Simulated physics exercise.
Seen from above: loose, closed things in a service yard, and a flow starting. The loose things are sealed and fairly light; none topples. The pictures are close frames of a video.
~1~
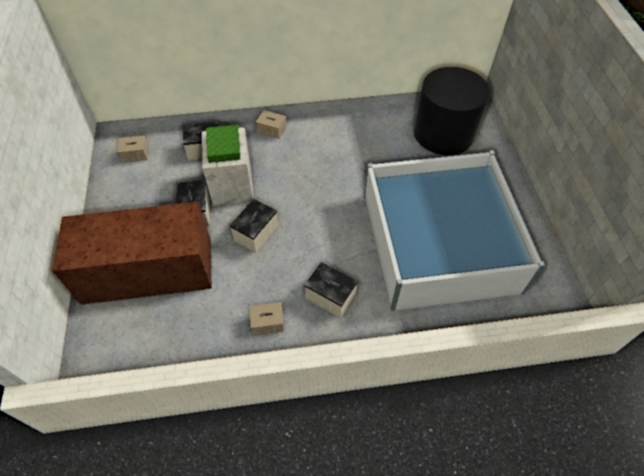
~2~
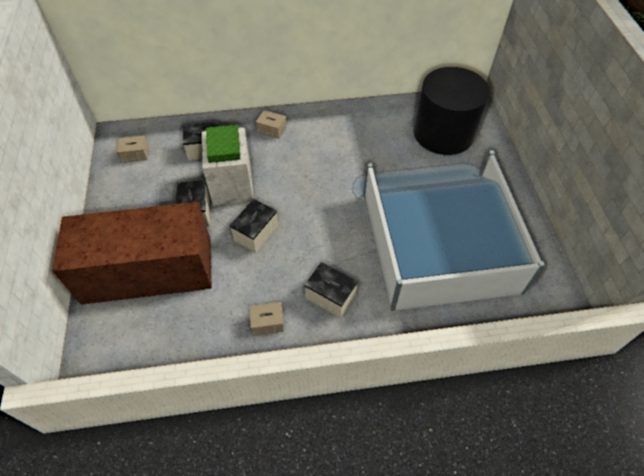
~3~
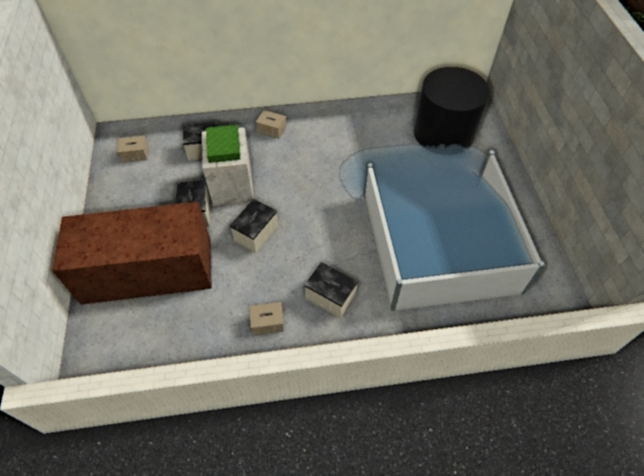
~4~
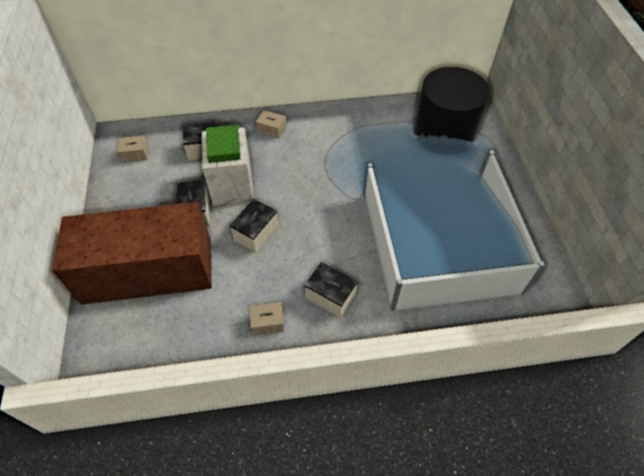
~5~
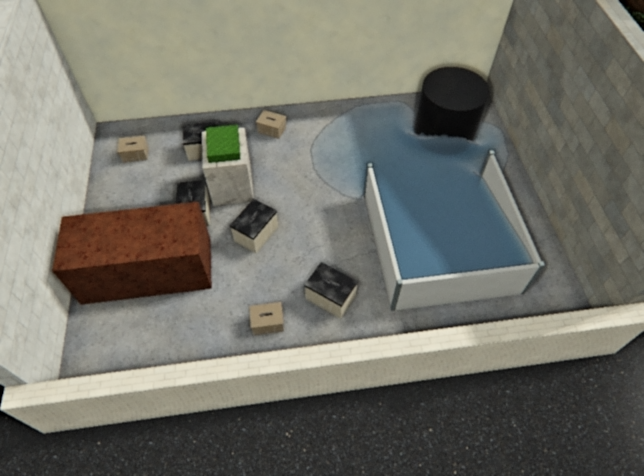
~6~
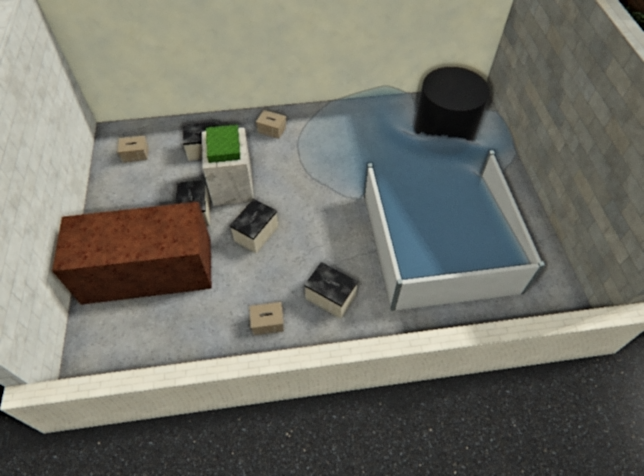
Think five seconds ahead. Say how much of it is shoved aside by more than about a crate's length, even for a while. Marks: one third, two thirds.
Share: From one to two thirds.
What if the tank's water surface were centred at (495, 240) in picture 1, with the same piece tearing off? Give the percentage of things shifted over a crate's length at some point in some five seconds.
Some 60 per cent.
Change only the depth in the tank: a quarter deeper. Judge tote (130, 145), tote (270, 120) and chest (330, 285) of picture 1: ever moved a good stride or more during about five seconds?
One after the other: Shifted that much, shifted that much, no.
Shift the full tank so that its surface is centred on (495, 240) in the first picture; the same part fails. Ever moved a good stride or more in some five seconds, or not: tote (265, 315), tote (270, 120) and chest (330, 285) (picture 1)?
One after the other: No, swept aside, never so far.
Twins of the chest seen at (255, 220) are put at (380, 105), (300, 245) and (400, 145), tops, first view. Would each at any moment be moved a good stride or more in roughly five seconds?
As listed: Moved that far, short of that, swept aside.
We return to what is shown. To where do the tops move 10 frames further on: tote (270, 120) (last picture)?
Roughly at (220, 125).
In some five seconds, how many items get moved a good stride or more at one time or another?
3 of them.
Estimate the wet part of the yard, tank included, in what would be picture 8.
Roughly 30 per cent.
A moment on, 0 of 7 are well off their spots; 0 afloat.
Next, 1 of 7 are well off their spots; 1 afloat.
Later, 3 of 7 are well off their spots; 2 afloat.
In the end, 3 of 7 are well off their spots, and 3 have been at some point; 3 afloat.
